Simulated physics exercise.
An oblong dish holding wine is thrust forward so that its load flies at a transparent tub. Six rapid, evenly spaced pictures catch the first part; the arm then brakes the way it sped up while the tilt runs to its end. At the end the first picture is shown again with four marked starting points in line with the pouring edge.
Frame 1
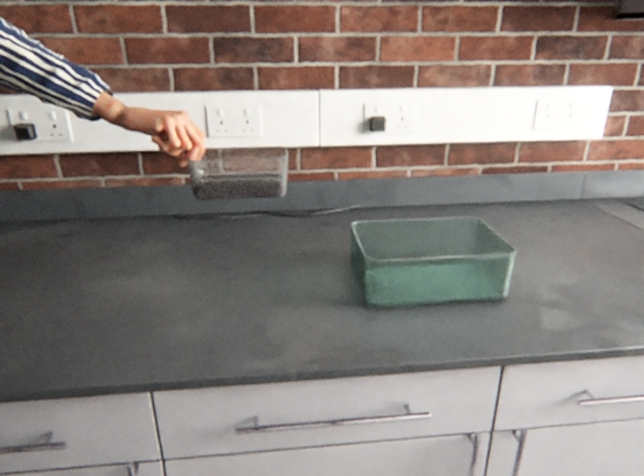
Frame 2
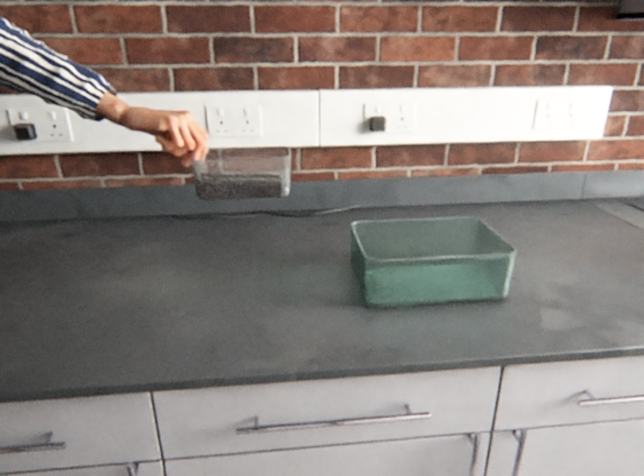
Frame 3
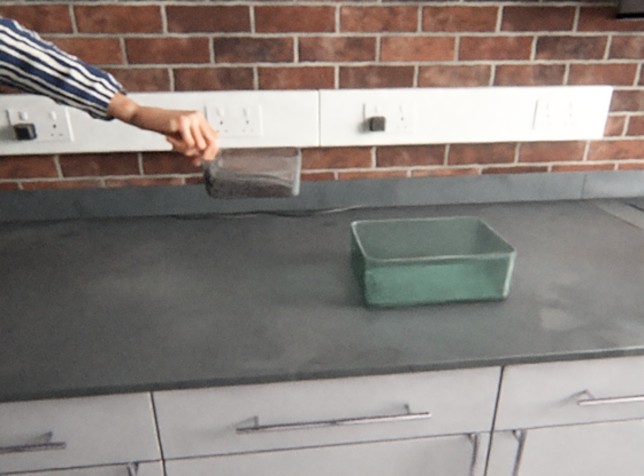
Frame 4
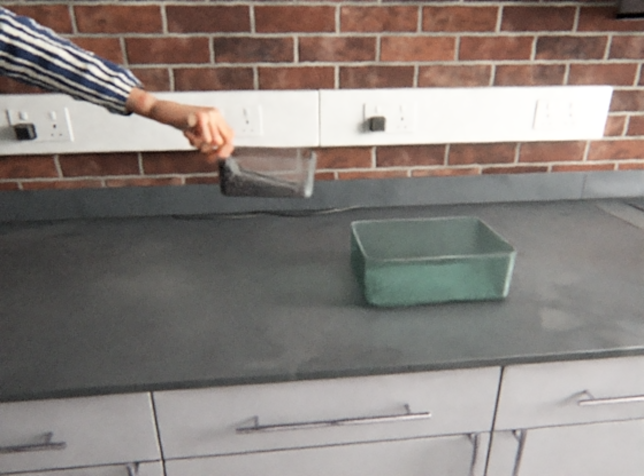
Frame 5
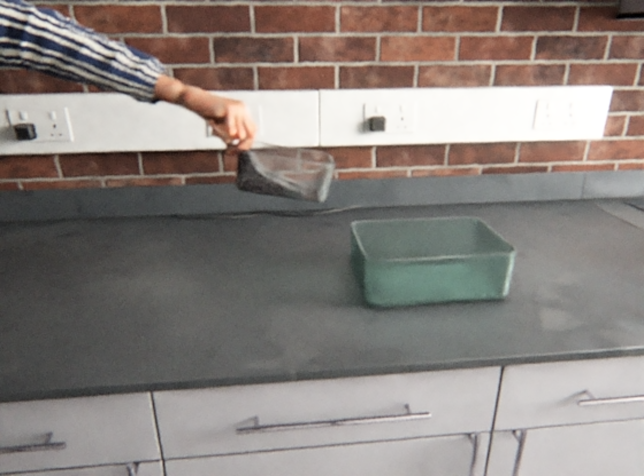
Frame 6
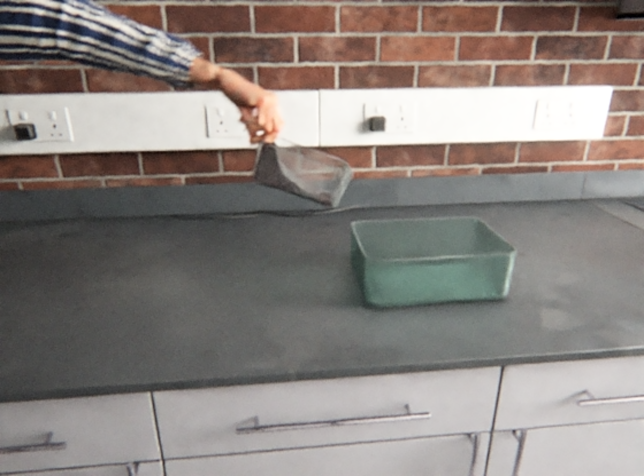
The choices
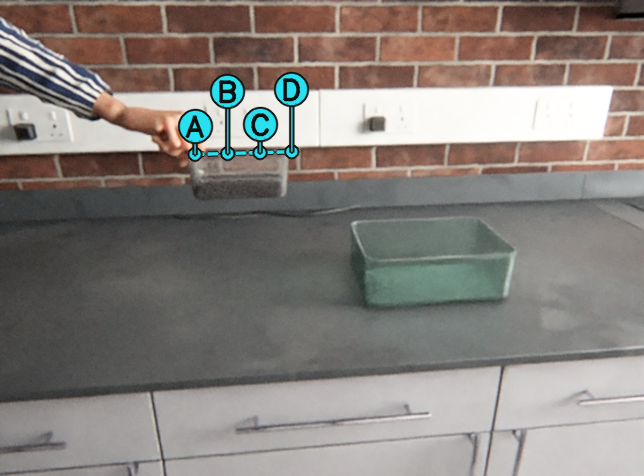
The clip shows a hand in a striped sleeve holding a small oblong dish with dark contents above a grey counter, moving it rightward, then tilting its right end downward while a transparent, greenish tub stays still.
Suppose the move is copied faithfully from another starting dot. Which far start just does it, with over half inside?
C will do.
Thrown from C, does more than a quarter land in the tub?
Yes, clearly.
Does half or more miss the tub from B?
Yes, that goes wrong.
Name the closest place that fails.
Place B.
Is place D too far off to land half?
No, that is safe.
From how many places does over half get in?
Two of them.
In cyan, A at (195, 154); B at (227, 153); C at (260, 152); D at (291, 151).
For place A, about 9 % lands in the tub, 86 % falls short and 4 % goes beside or beyond.
For place B, about 25 % lands in the tub, 70 % falls short and 5 % goes beside or beyond.
For place C, about 63 % lands in the tub, 32 % falls short and 5 % goes beside or beyond.
For place D, about 90 % lands in the tub, 3 % falls short and 7 % goes beside or beyond.
